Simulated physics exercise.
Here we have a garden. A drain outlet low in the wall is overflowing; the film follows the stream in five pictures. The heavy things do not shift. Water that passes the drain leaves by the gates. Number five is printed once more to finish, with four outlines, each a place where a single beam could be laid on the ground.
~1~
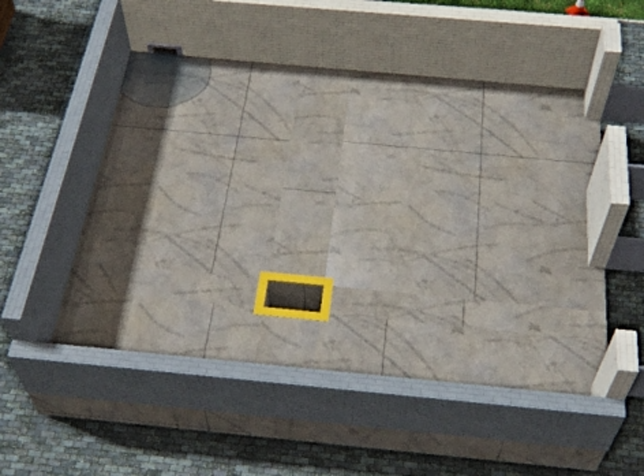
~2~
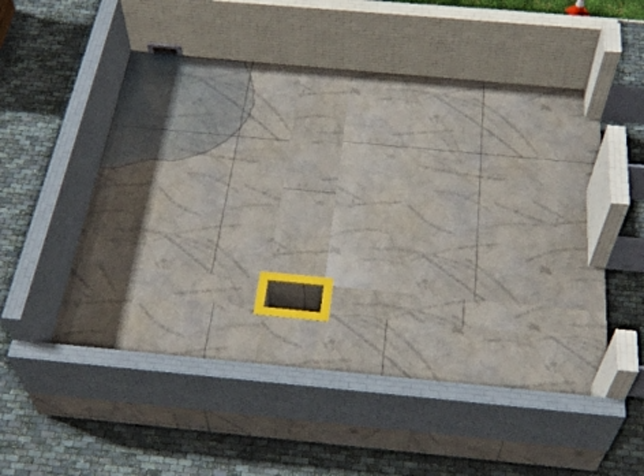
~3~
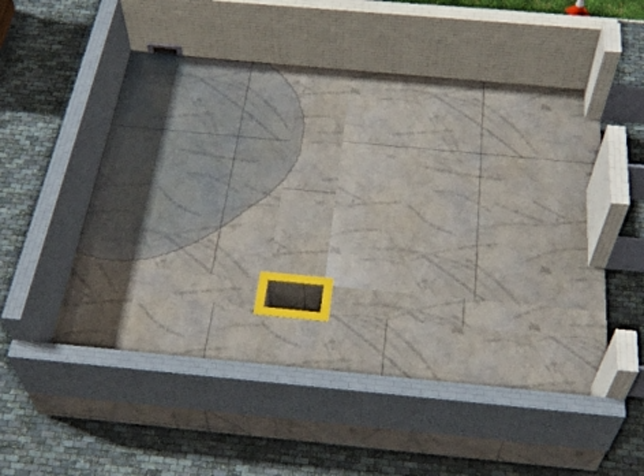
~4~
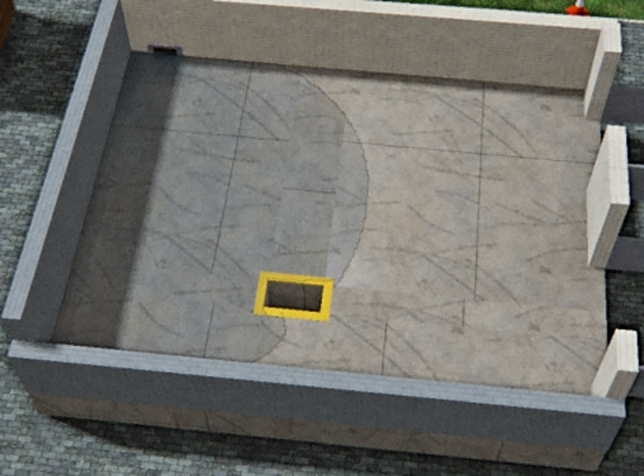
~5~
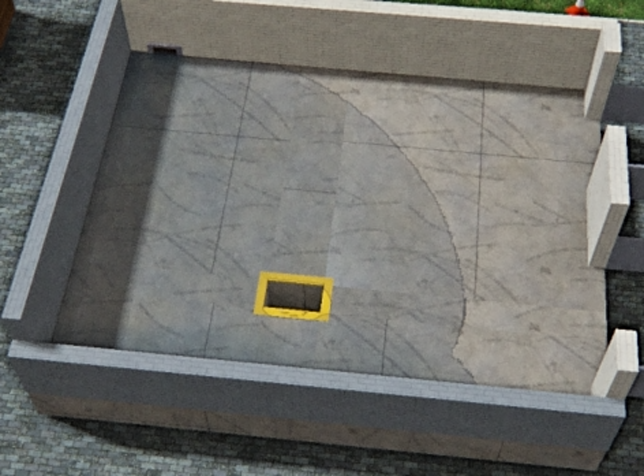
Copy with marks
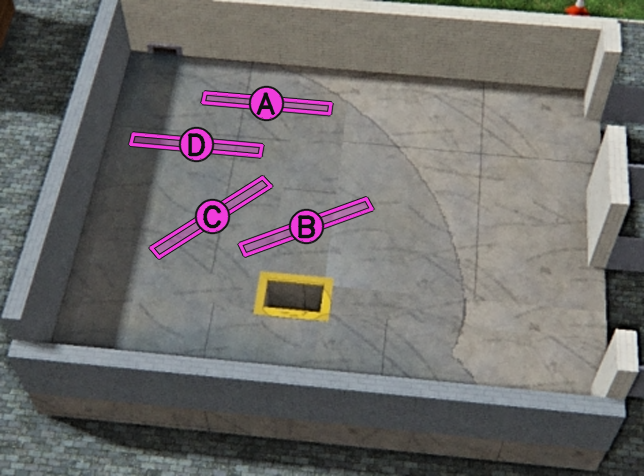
Water spread from an opening in the top left corner across the paved, walled yard, reached the yellow-edged drain and ran into it, then spread past it toward the right, covering over half the ground.
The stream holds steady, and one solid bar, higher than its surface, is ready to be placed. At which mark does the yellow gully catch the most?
It is A.
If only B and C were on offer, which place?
It is C.
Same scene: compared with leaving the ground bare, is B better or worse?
Place B is worse.
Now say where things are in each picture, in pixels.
Outfall at (165, 50); yellow gully at (294, 296); open gate at (590, 324); open gate at (586, 154); water covers 3 % of the ground and shows as far out as (193, 95); yellow gully still dry.
Water covers 10 % of the ground and shows as far out as (134, 161); yellow gully still dry.
Water covers 22 % of the ground and shows as far out as (90, 249); yellow gully still dry.
Water covers 45 % of the ground and shows as far out as (264, 345); yellow gully taking water.
Water covers 62 % of the ground and shows as far out as (436, 363); yellow gully taking water.
On the marked copy, A from (204, 97) to (330, 108); B from (242, 249) to (369, 203); C from (155, 252) to (266, 181); D from (132, 139) to (260, 150).
Choosing A, about 22 % of the stream runs into the yellow gully, about 78 % out by the gates.
Choosing B, about 8 % of the stream runs into the yellow gully, about 91 % out by the gates.
Choosing C, about 14 % of the stream runs into the yellow gully, about 85 % out by the gates.
Choosing D, about 12 % of the stream runs into the yellow gully, about 88 % out by the gates.
